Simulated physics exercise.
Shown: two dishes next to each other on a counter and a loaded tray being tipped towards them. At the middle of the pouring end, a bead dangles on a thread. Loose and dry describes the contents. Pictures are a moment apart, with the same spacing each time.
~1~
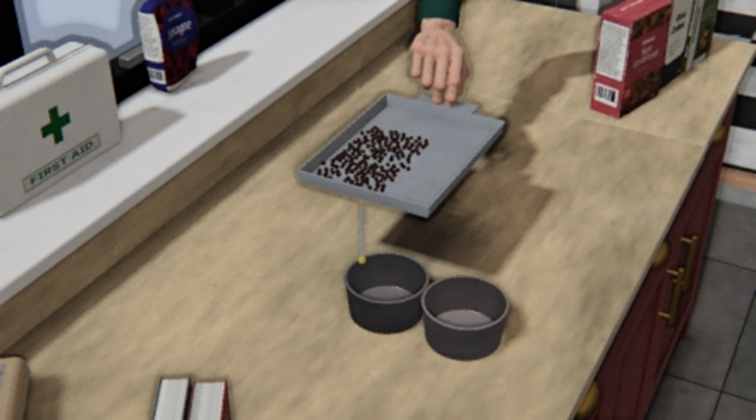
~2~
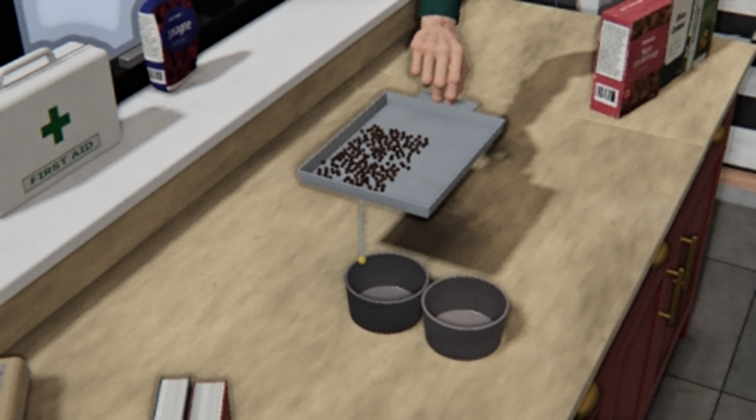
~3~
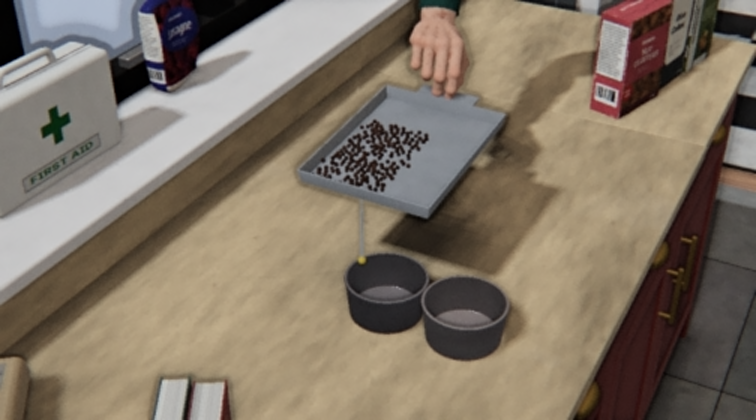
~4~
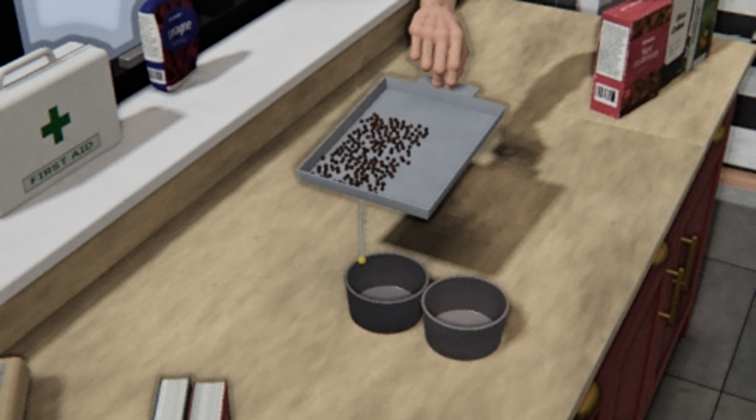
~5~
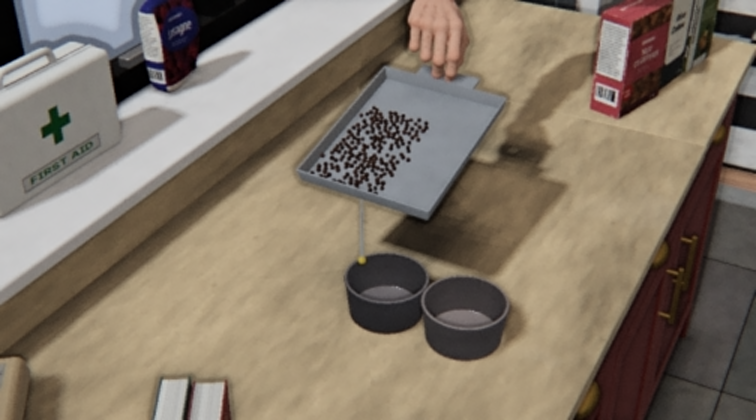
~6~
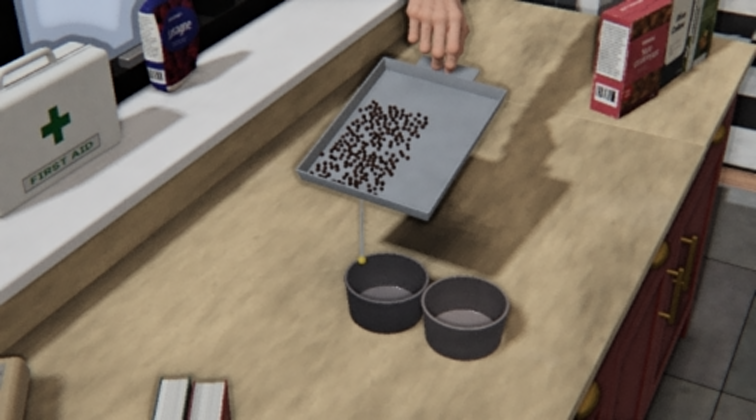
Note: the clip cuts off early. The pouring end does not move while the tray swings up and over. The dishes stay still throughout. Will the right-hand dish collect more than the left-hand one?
No, the left-hand dish collects more.
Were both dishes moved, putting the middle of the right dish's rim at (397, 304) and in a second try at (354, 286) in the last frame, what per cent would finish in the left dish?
First placement: Some 20 %; second placement: Some 0 %.
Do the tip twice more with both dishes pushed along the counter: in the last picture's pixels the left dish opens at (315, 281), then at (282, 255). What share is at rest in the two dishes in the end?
Near 100 % and 30 %.
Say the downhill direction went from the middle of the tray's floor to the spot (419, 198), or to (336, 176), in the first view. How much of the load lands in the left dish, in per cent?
About 80 and 0 percent.
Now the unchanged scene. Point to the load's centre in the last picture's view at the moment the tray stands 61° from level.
Roughly at (365, 182).
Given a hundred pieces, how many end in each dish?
Left dish: 50 per cent; right dish: 10 per cent.
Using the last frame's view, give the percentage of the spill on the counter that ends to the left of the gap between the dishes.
Close to 90 %.
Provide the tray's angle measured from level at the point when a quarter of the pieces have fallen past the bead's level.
Roughly 100°.
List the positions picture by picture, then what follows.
Corners of the pouring end (302, 170) and (428, 205), level; middle of the load (375, 158), allspice berries; left dish (367, 313); right dish (447, 340); bead on its thread (362, 260), in the first picture.
Corners of the pouring end (301, 170) and (428, 205), level; middle of the load (375, 157), in the second picture.
Corners of the pouring end (301, 169) and (427, 206), tipped barely, lowest at the right corner; middle of the load (375, 154), in the third picture.
Corners of the pouring end (301, 169) and (427, 207), tipped a little, lowest at the right corner; middle of the load (375, 151), in the fourth picture.
Corners of the pouring end (301, 169) and (427, 209), tipped a little, lowest at the right corner; middle of the load (375, 147), in the fifth picture.
Corners of the pouring end (300, 169) and (427, 210), tipped a little, lowest at the right corner; middle of the load (374, 145); left dish (367, 313); right dish (447, 340), in the sixth picture.
Just after the last frame, tray tipped steeply; almost all on the tray; just a few in the air.
A moment on, tray tipped past a quarter turn; roughly a quarter on the tray; just a few in the right dish; roughly a quarter in the left dish; about a tenth outside both; roughly half in the air.
Further on, tray tipped past a quarter turn; about a tenth in the right dish; roughly half in the left dish; roughly half outside both.
When it is over, tray tipped past a quarter turn; about a tenth in the right dish; roughly half in the left dish; roughly half outside both.
